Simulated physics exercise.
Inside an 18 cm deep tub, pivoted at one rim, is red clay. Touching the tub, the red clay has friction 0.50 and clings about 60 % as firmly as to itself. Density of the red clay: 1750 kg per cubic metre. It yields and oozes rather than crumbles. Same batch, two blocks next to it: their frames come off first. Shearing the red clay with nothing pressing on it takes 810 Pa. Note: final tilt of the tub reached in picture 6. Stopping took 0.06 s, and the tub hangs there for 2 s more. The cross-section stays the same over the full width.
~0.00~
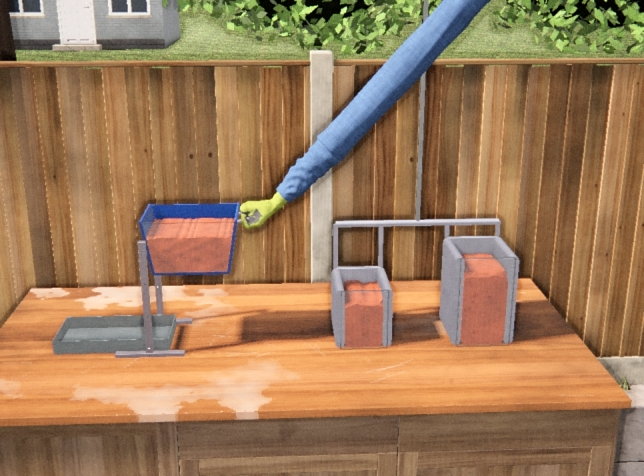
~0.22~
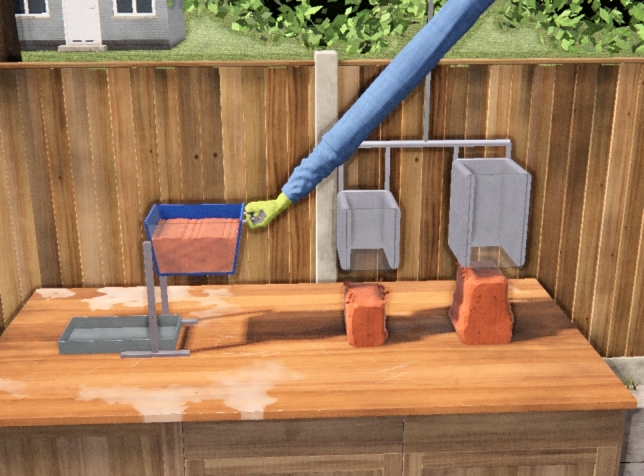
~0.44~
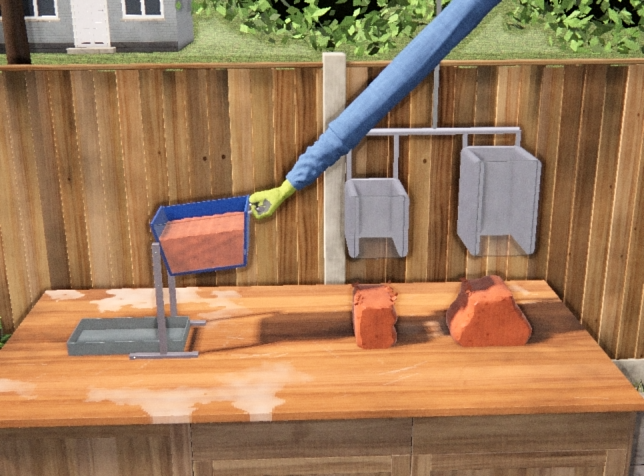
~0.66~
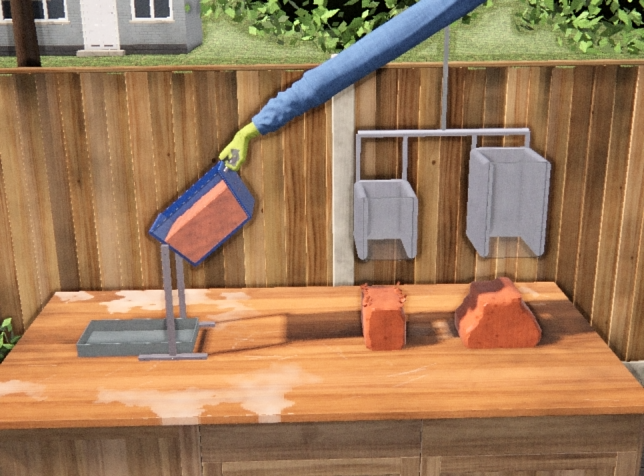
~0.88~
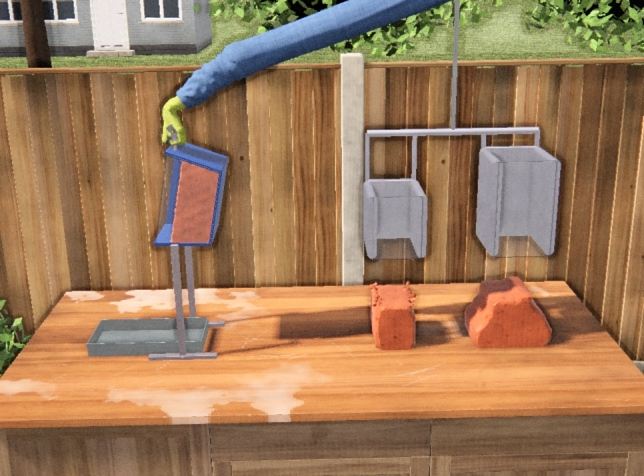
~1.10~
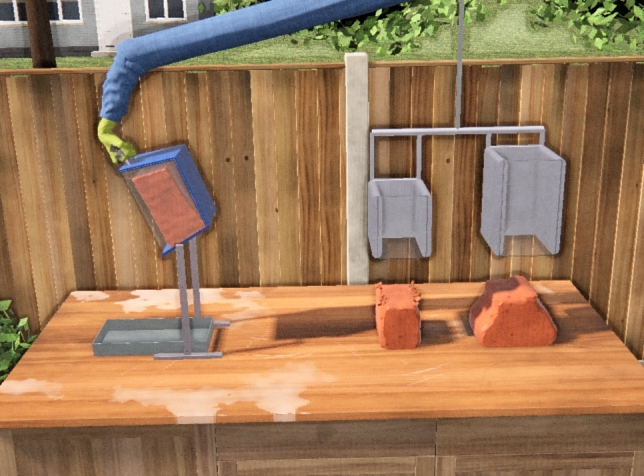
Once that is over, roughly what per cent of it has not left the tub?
Around 0 percent.
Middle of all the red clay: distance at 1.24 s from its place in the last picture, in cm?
Shift: Some 12 cm.
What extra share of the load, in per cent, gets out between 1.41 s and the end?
About 5 percent.
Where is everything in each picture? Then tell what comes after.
The first frame shows handle-side rim at (234, 221), tilt 0 degrees; top of the red clay at (223, 237); blocks stand 18 cm, 28 cm (left to right).
The second frame shows handle-side rim at (239, 221), tilt 0 degrees; top of the red clay at (228, 237); blocks stand 18 cm, 25 cm (left to right).
The third frame shows handle-side rim at (244, 213), tilt 7 degrees; top of the red clay at (240, 229); blocks stand 18 cm, 20 cm (left to right).
The fourth frame shows handle-side rim at (218, 172), tilt 41 degrees; top of the red clay at (227, 189); blocks stand 18 cm, 19 cm (left to right).
The fifth frame shows handle-side rim at (166, 155), tilt 79 degrees; top of the red clay at (184, 163); blocks stand 18 cm, 19 cm (left to right).
The sixth frame shows handle-side rim at (120, 173), tilt 112 degrees; top of the red clay at (167, 169); blocks stand 18 cm, 19 cm (left to right).
After 1.24 s, the tub is at 112 degrees and holds 44 %.
After 1.41 s, the tub is at 112 degrees and holds 5 %.
After 1.58 s, the tub is at 112 degrees and holds 0 %.
After 1.75 s, the tub is at 112 degrees and holds 0 %.
After 3.10 s, at the end, the tub is at 112 degrees and holds 0 %.
